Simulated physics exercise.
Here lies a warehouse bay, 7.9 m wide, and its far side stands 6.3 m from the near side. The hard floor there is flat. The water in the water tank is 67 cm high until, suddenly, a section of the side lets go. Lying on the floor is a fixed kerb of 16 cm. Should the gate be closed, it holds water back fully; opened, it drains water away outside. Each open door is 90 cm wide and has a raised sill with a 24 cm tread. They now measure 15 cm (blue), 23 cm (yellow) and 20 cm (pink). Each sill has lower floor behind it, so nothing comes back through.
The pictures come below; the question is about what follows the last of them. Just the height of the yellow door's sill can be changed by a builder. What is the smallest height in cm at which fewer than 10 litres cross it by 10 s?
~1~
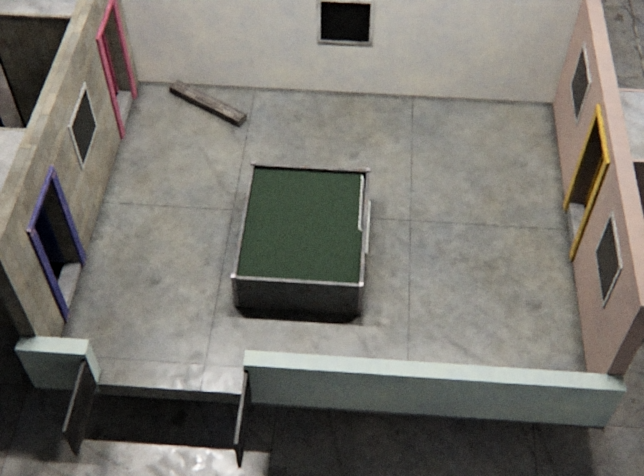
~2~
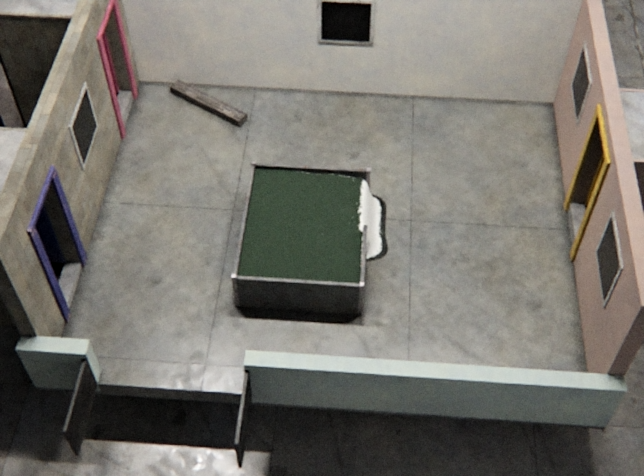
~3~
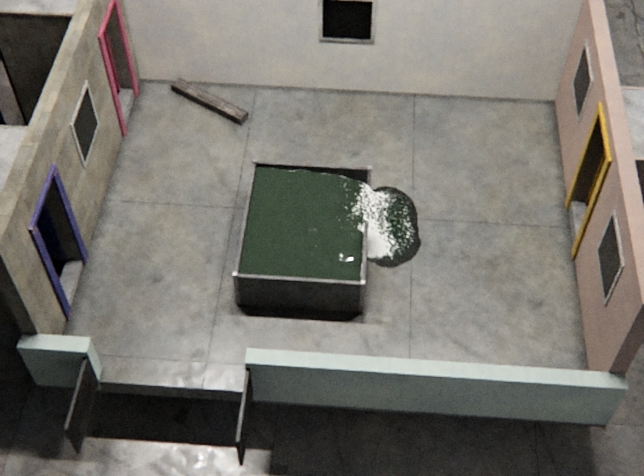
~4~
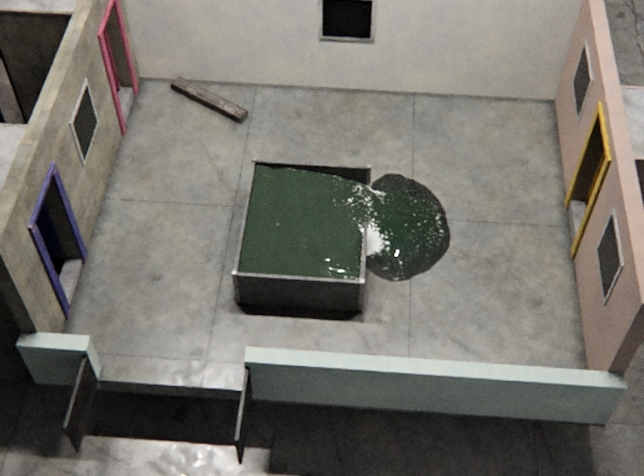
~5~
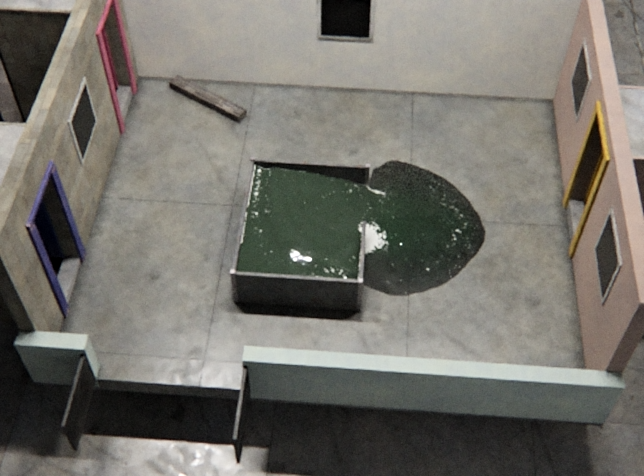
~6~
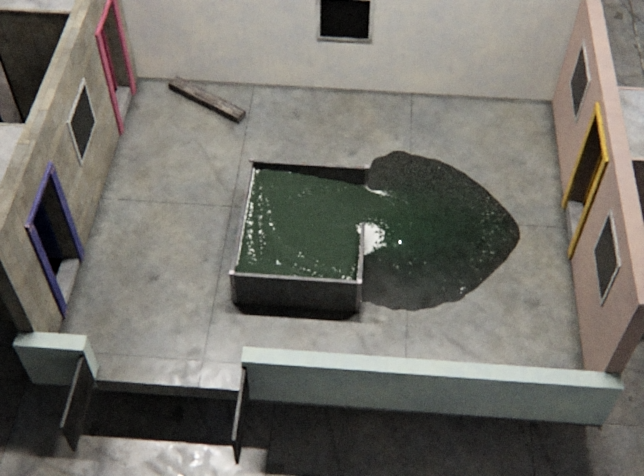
About 25 cm.
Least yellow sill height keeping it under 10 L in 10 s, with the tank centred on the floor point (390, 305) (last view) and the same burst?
It should be around 28 cm high.
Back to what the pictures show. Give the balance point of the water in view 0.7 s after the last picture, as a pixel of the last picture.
Centre of mass: About (351, 238) px.
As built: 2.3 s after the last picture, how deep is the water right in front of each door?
Before blue it's 0 cm, before yellow 23 cm, before pink 0 cm.
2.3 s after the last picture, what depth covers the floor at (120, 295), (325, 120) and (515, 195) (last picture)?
Around 0 cm, 0 cm and 4 cm.
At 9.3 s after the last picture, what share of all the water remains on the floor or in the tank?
Around 98 per cent of the water.
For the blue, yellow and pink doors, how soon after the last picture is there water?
Times: Blue = 6.5 s, yellow = 0.2 s, pink = 6.5 s.
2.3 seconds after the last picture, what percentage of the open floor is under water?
Approximately 35 %.
Then, 0.7 s after the last picture water covers 25 % of the floor, deepest (36 cm) near (375, 214); 26 cm at the yellow door, 0 litres in over its 23 cm sill.
Then, 2.3 s after the last picture water covers 35 % of the floor, deepest (32 cm) near (547, 120); 23 cm at the yellow door, 19 litres in over its 23 cm sill.
Then, 9.3 s after the last picture water covers 90 % of the floor, deepest (11 cm) near (295, 98); 9 cm at the yellow door, 21 litres in over its 23 cm sill.
At the yellow door as built, the water peaked near 30 cm, 1.1 s after the last picture.
Run again over the same 10 s with other heights there, 36 litres in over 21 cm, 2 litres over 28 cm. The limit of 10 litres is kept from about 25 cm up.
